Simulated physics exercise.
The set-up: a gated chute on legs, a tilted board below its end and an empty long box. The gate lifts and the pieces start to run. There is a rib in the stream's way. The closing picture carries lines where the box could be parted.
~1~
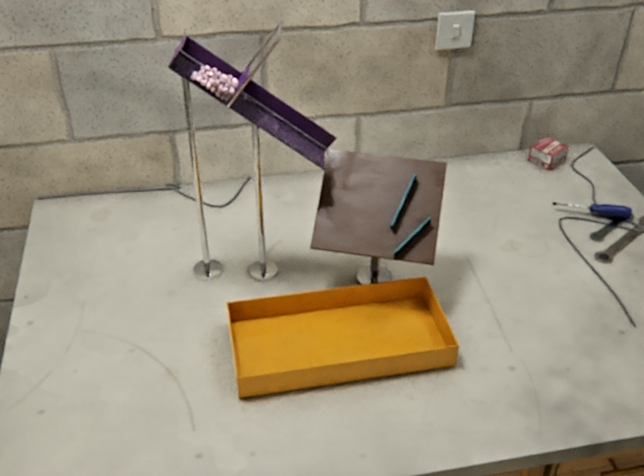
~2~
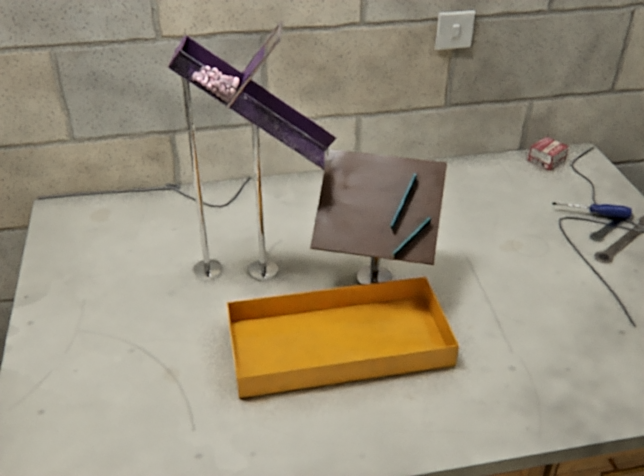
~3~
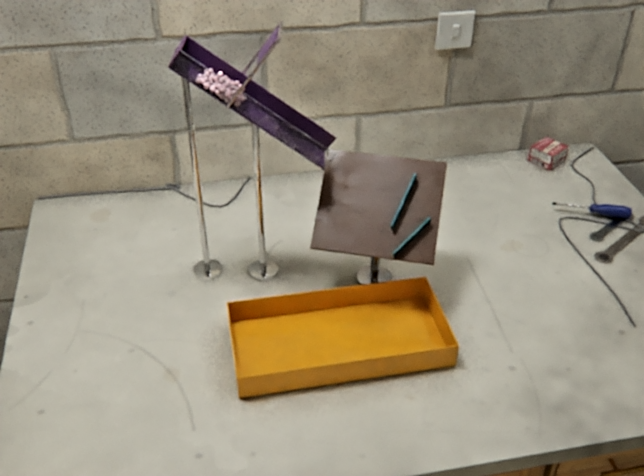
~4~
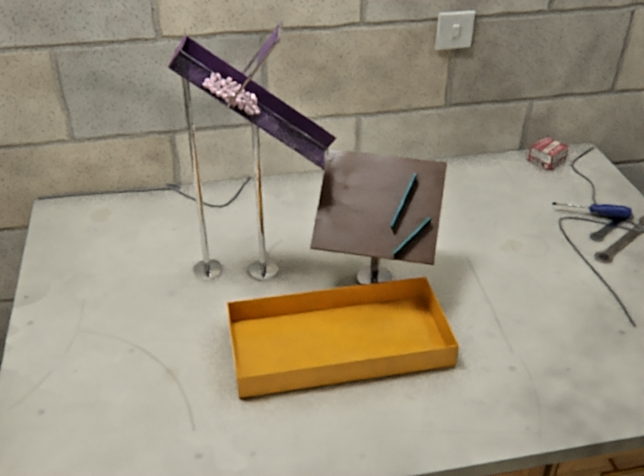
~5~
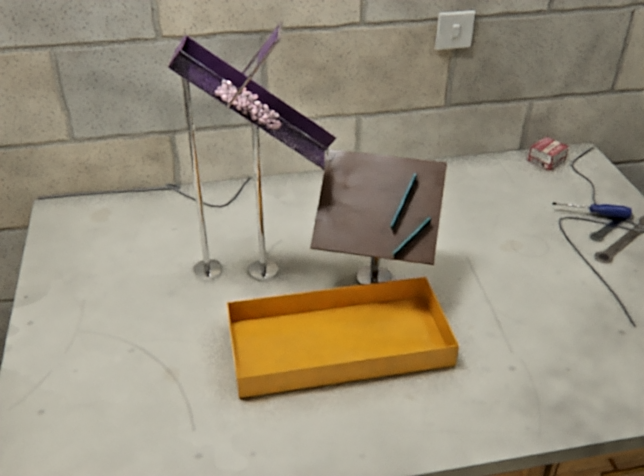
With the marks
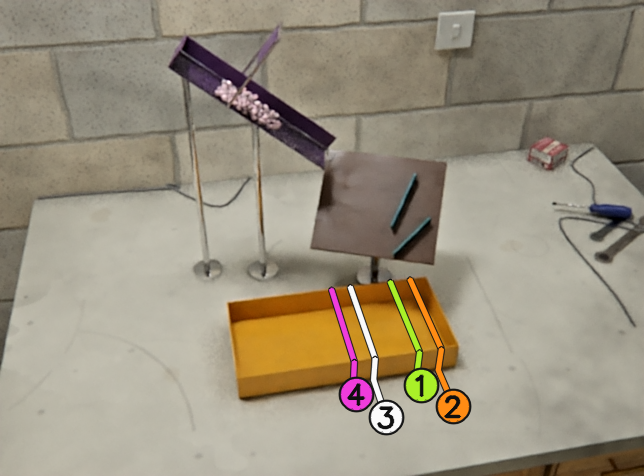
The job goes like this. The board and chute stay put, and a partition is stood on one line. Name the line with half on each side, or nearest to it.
I would pick line 3.
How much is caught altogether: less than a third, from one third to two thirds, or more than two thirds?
About that: More than two thirds.
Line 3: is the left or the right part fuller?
The right side.
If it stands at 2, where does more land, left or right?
More lands on the left.
On the marked copy, line 1 crosses the front rim at (419, 351); line 2 crosses the front rim at (441, 348); line 3 crosses the front rim at (374, 358); line 4 crosses the front rim at (354, 361).
Choosing 1, of what is caught, all but a few on the left of the divider, only a few on the right.
Choosing 2, of what is caught, all but a few on the left of the divider, only a few on the right.
Choosing 3, of what is caught, close to a third on the left of the divider, close to two thirds on the right.
Choosing 4, of what is caught, a small share on the left of the divider, all but a few on the right.
